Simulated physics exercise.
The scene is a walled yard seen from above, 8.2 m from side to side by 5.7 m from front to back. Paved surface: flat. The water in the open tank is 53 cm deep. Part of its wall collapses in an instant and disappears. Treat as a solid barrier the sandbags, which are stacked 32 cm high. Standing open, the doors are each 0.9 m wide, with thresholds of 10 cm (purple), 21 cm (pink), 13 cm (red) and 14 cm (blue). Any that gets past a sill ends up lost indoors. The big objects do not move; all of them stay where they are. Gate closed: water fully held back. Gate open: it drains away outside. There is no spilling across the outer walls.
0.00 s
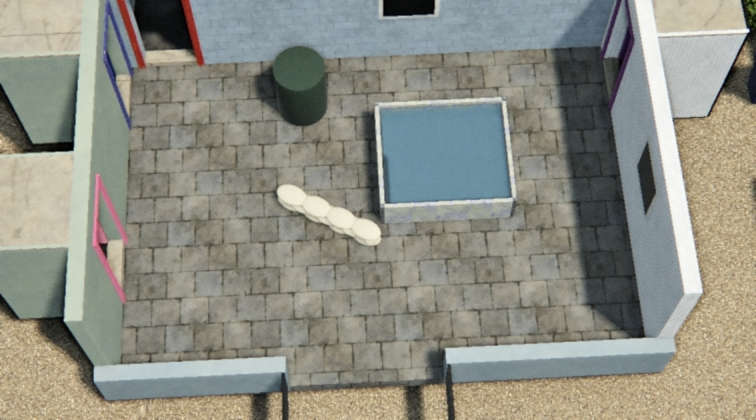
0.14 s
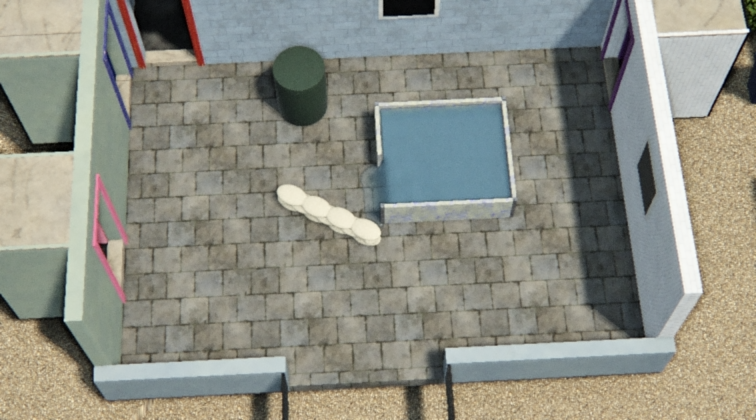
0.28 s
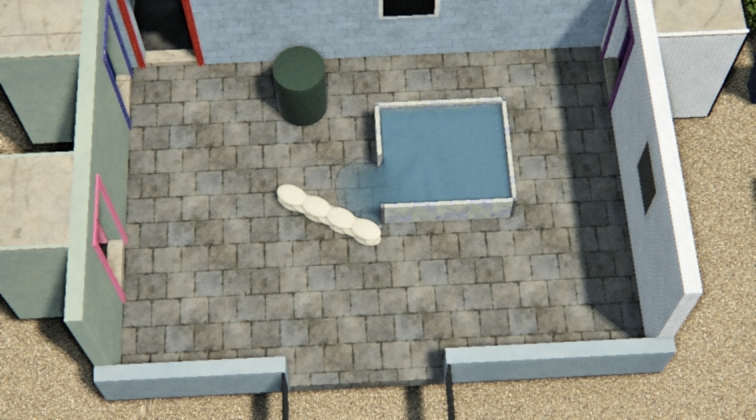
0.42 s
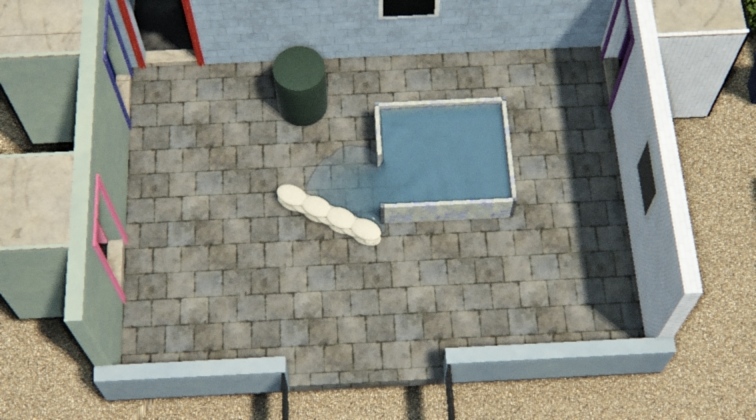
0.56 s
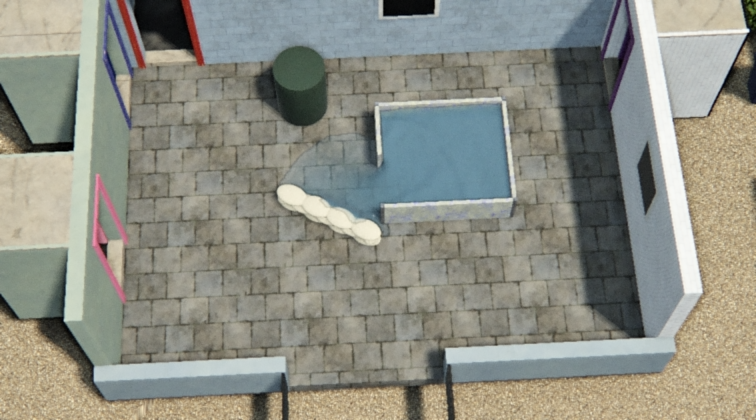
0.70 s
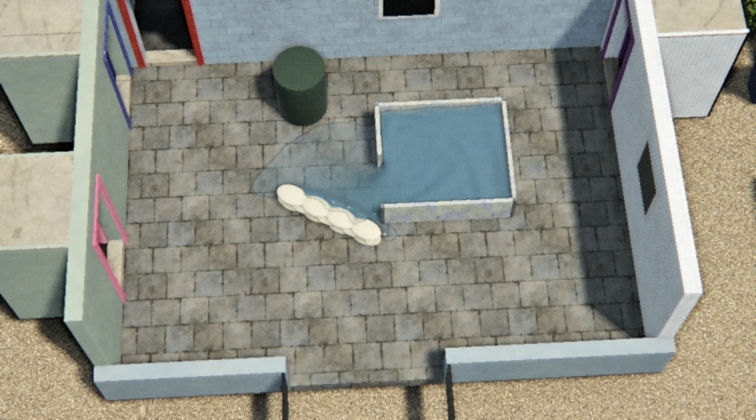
Water poured out through a gap in the left wall of a square tank in a paved yard, spreading left in a thin sheet behind a slanted row of white sandbags, toward a dark green cylinder.
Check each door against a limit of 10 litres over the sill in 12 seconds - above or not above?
Check: Purple door not above; pink door not above; red door above; blue door above.
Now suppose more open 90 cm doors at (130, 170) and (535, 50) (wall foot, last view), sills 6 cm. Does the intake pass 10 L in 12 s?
In the order given, higher then lower.
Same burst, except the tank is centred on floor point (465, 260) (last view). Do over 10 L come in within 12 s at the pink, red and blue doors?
Lab note: Vs limit, pink door limit held; red door limit held; blue door limit held.
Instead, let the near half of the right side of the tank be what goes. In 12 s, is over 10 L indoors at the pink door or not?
Then: Pink short of it.
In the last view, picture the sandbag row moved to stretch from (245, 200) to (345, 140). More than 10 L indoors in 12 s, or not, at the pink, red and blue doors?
With that change: Pink stays within, red stays within, blue stays within.
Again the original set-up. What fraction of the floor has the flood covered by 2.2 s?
Around 25 per cent.
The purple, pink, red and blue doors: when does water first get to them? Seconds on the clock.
Purple: 7.5 s; pink: 3.4 s; red: 2.0 s; blue: 2.0 s.
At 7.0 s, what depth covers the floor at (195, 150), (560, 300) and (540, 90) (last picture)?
Depths: About 8, 1 and 1 centimetres.
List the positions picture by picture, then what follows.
The open tank at (444, 154) is whole and still, 53 cm deep, in the first picture.
The front is at (374, 170), 0.5 m from the gap at (383, 191); 0.1 m2 of floor is under water; 53 cm left at the back of the open tank, in the second picture.
The front is at (342, 178), 0.8 m from the gap at (383, 191); 0.6 m2 of floor is under water; 53 cm left at the back of the open tank, in the third picture.
Water pours out at (383, 192) and has run 1.2 m, to (313, 185); typically 9 cm deep outside, 53 cm at the open tank's back, in the fourth picture.
Water pours out at (383, 192) and has run 1.6 m, to (284, 187); typically 7 cm deep outside, 53 cm at the open tank's back, in the fifth picture.
Water pours out at (383, 191) and has run 2.1 m, to (259, 185); typically 5 cm deep outside, 52 cm at the open tank's back, in the sixth picture.
After 1.4 s water covers 15 % of the floor and is deepest (43 cm) near (358, 219); purple door not reached, pink door not reached, red door not reached, blue door not reached.
After 2.2 s water covers 25 % of the floor and is deepest (36 cm) near (358, 219); purple door not reached, pink door not reached, red door 16 cm at the sill, 0 L in, blue door 12 cm at the sill, 0 L in.
After 3.5 s water covers 35 % of the floor and is deepest (26 cm) near (143, 70); purple door not reached, pink door 1 cm at the sill, 0 L in, red door 20 cm at the sill, 14 L in, blue door 23 cm at the sill, 33 L in.
After 7.0 s water covers 60 % of the floor and is deepest (14 cm) near (358, 219); purple door not reached, pink door 4 cm at the sill, 0 L in, red door 13 cm at the sill, 39 L in, blue door 13 cm at the sill, 58 L in.
After 12.0 s water covers 95 % of the floor and is deepest (8 cm) near (358, 219); purple door 6 cm at the sill, 0 L in, pink door 4 cm at the sill, 0 L in, red door 7 cm at the sill, 39 L in, blue door 7 cm at the sill, 58 L in.
